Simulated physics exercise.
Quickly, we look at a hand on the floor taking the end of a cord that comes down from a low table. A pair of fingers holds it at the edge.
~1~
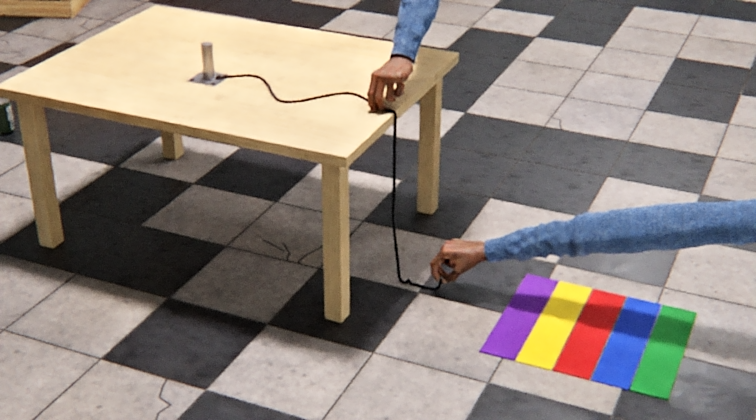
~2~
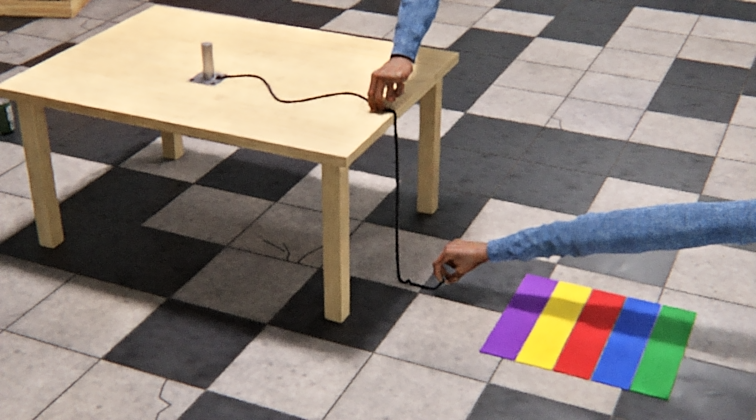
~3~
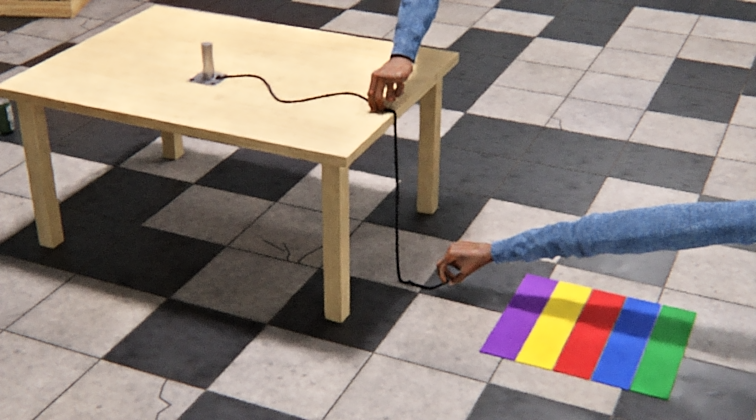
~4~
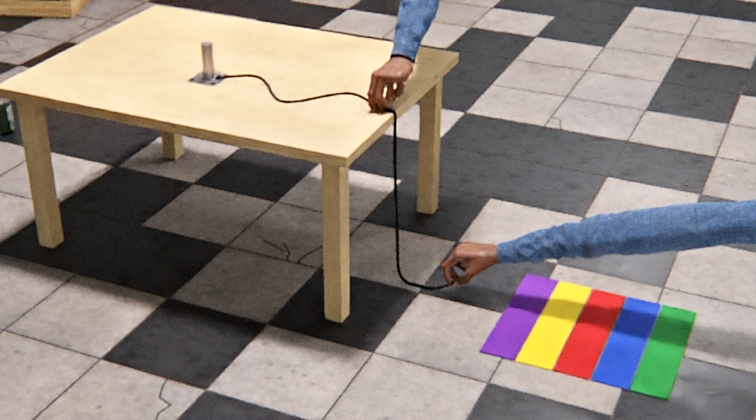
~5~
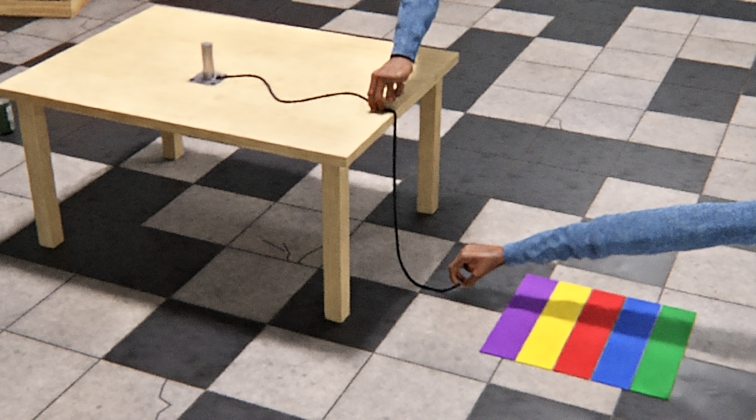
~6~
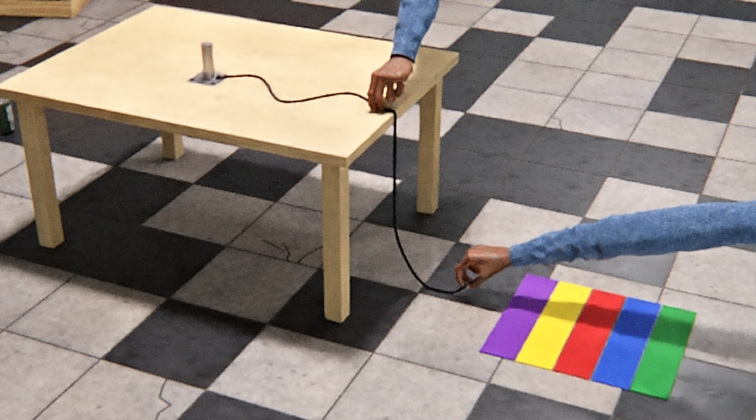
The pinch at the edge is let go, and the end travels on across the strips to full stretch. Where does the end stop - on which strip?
On the blue strip.
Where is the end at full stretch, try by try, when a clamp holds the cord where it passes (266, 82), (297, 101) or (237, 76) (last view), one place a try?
In that order: (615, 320), (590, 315) and (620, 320).
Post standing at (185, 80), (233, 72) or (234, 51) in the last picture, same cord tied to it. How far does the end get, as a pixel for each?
Try by try: (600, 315), (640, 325) and (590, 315).
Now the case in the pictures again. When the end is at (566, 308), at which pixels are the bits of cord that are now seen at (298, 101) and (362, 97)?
They end up at (331, 102) and at (395, 119).
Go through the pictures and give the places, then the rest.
End (441, 279); purple (505, 341); yellow (541, 350); red (578, 359); blue (616, 368); green (655, 378), in the first frame.
End (444, 280); cord through (252, 76) (280, 101) (356, 94) (396, 131) (397, 201) (398, 270), in the second frame.
End (448, 281), in the third frame.
End (454, 282); cord through (252, 76) (280, 101) (356, 94) (395, 130) (396, 200) (399, 270), in the fourth frame.
End (460, 283), in the fifth frame.
End (466, 285); cord through (252, 76) (280, 101) (356, 94) (395, 130) (395, 200) (412, 270), in the sixth frame.
Soon after, end near (565, 308); over yellow.
After that, end near (606, 318); over red.
At the stop, end near (628, 323); over blue. It halts on the blue strip.
